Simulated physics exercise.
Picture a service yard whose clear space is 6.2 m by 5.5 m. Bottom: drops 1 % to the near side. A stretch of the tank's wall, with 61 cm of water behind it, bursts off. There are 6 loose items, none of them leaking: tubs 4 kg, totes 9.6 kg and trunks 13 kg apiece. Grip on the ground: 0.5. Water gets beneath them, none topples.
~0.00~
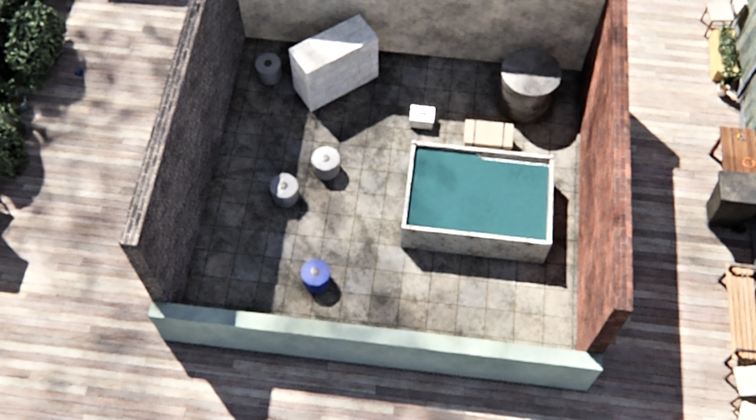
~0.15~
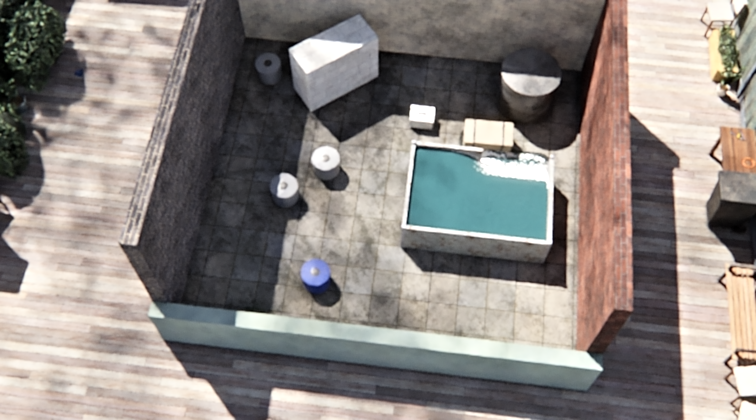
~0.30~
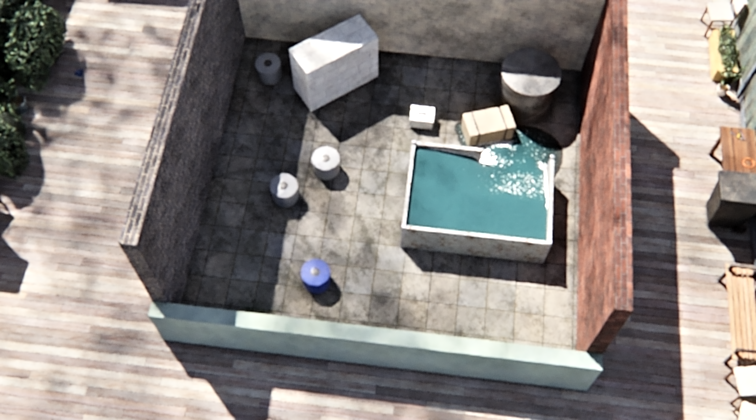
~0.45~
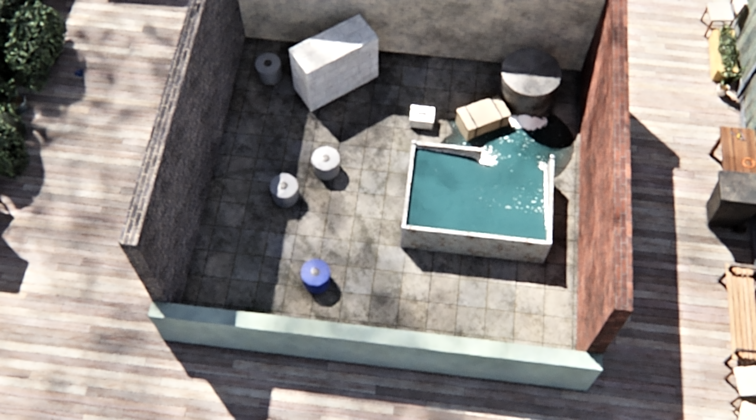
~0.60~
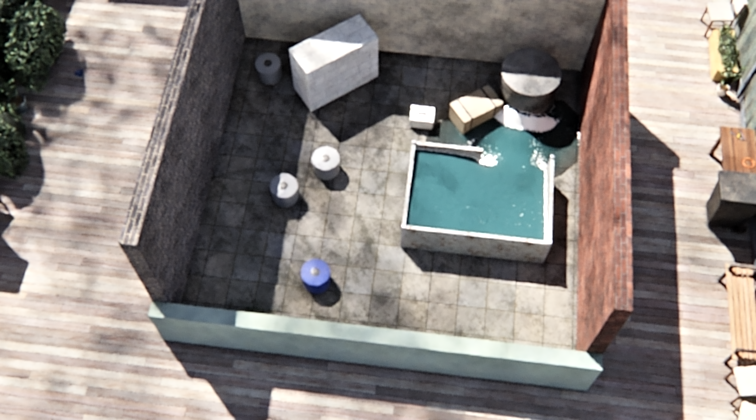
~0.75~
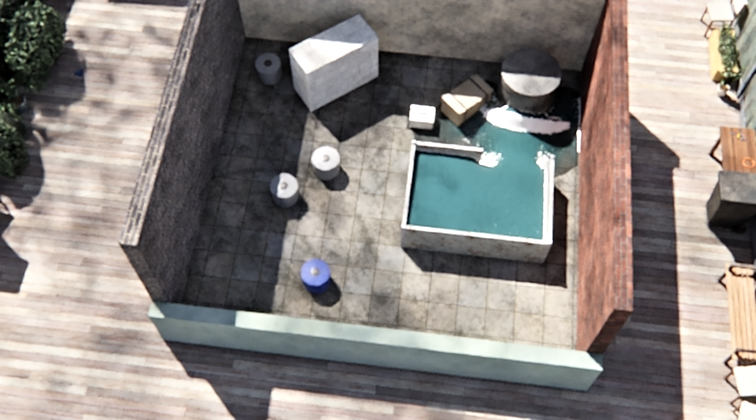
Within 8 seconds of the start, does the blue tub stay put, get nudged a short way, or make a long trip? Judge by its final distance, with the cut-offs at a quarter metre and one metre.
It gets nudged a short way.
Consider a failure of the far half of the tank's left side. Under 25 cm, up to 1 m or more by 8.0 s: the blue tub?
Under that change, the blue tub covers a big distance.
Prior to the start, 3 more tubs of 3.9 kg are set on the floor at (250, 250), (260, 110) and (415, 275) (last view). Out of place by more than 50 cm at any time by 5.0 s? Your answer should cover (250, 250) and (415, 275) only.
Taking them in order, they come out smaller and smaller.
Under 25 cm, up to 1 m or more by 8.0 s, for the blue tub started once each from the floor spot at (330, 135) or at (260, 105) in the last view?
One try each gives this: It wanders off a long way, then it wanders off a long way.
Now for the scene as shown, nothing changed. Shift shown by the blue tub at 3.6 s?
By that time, close to 0 cm.
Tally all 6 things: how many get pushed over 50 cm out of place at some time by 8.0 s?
Result: 6.
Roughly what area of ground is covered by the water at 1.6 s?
Somewhere around 9.5 m2, roughly.
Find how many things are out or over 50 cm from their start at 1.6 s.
Tally at that time: 1.
After 1.6 s the blue tub is near (316, 272), 0.0 m from its start, aground; 0 afloat.
After 3.6 s the blue tub is near (316, 272), 0.0 m from its start, aground; 1 afloat.
After 5.6 s the blue tub is near (318, 286), 0.2 m from its start, aground; 1 afloat.
After 8.0 s the blue tub is near (340, 276), 0.4 m from its start, afloat; 5 afloat.
